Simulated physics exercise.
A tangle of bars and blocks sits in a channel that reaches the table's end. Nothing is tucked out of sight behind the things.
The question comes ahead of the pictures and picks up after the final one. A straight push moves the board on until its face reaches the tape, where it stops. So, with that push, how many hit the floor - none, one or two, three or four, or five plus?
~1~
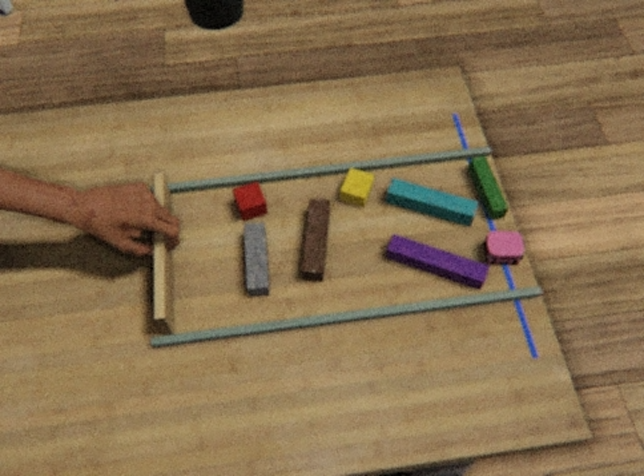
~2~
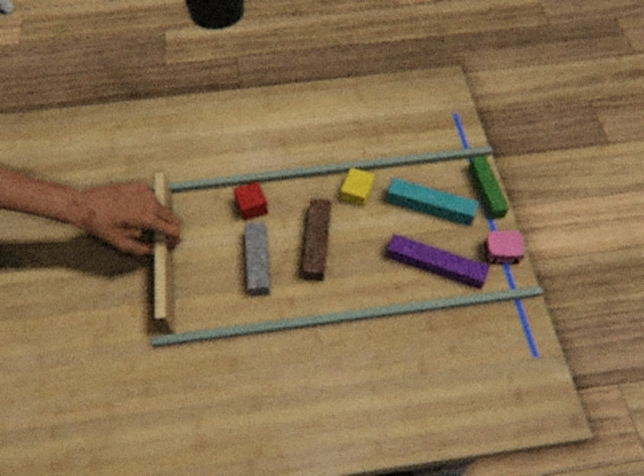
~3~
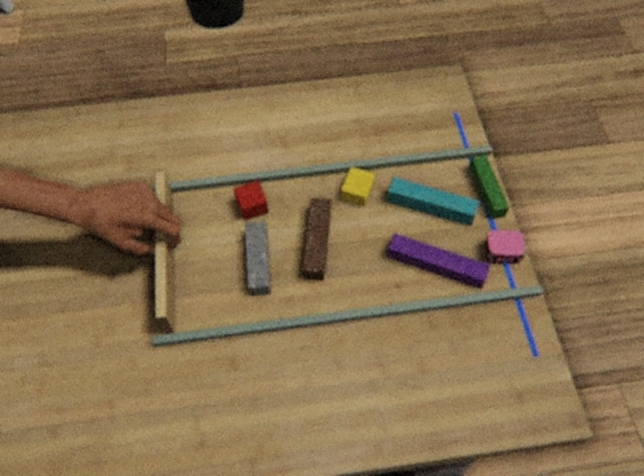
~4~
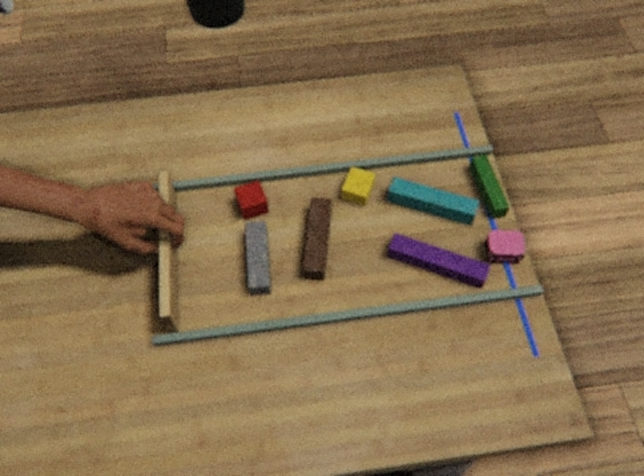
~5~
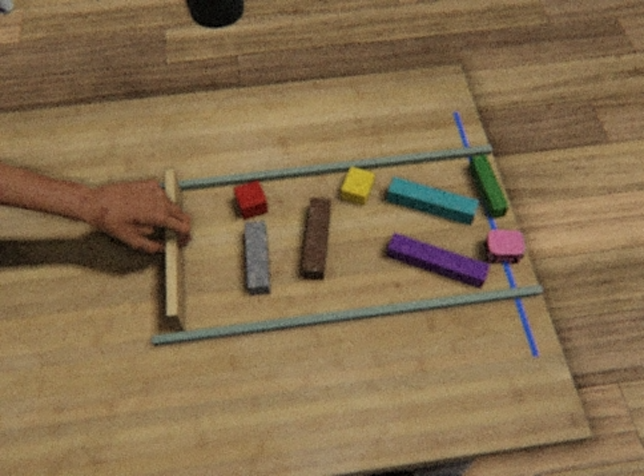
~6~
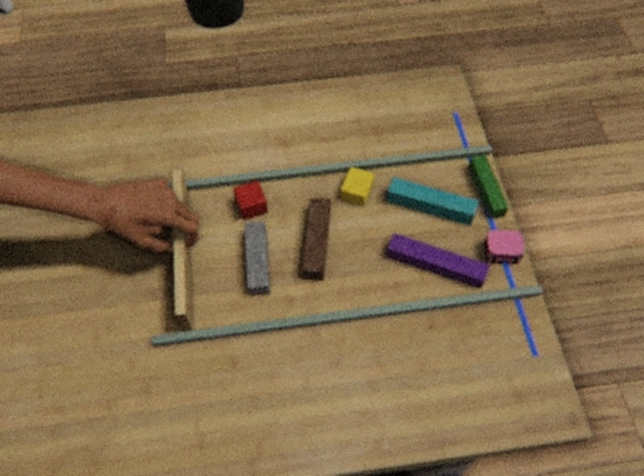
Pieces that go over the edge: At least five.
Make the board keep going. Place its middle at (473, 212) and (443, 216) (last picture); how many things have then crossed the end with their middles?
At the first spot the count is 4, and at the second it is 3.
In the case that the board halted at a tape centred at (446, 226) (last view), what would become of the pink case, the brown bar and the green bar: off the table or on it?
Taking each: The pink case topples, the brown bar holds its spot, the green bar topples.
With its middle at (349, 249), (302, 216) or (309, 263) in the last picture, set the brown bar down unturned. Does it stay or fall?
Spot by spot, it slips away; slips away; slips away.
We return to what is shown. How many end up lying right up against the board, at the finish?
Tally at the end: 2.
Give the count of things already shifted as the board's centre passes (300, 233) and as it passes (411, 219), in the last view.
I count 3 first and 8 after.
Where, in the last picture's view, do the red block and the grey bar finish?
Around (492, 173) and around (506, 227).
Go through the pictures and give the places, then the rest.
In the first frame, green bar (487, 188); pink case (503, 249); turquoise bar (431, 202); board (163, 251); tape (490, 222).
In the second frame, pink case (504, 249); board (164, 251).
In the third frame, turquoise bar (432, 201); yellow block (358, 187).
In the fourth frame, green bar (489, 186); brown bar (318, 238).
In the fifth frame, pink case (504, 248); red block (251, 200).
In the sixth frame, green bar (488, 186); pink case (503, 248); turquoise bar (432, 201); board (182, 247); tape (491, 220).
Soon after, none off yet; green bar at rest near (488, 186); pink case at rest near (503, 248); turquoise bar at rest near (432, 201).
Then, none off yet; green bar moving near (496, 185); pink case moving near (511, 243); turquoise bar moved a little near (473, 204).
By the end, the number that fall off is five or more; fallen, brown bar, yellow block, purple bar, turquoise bar, pink case and green bar.
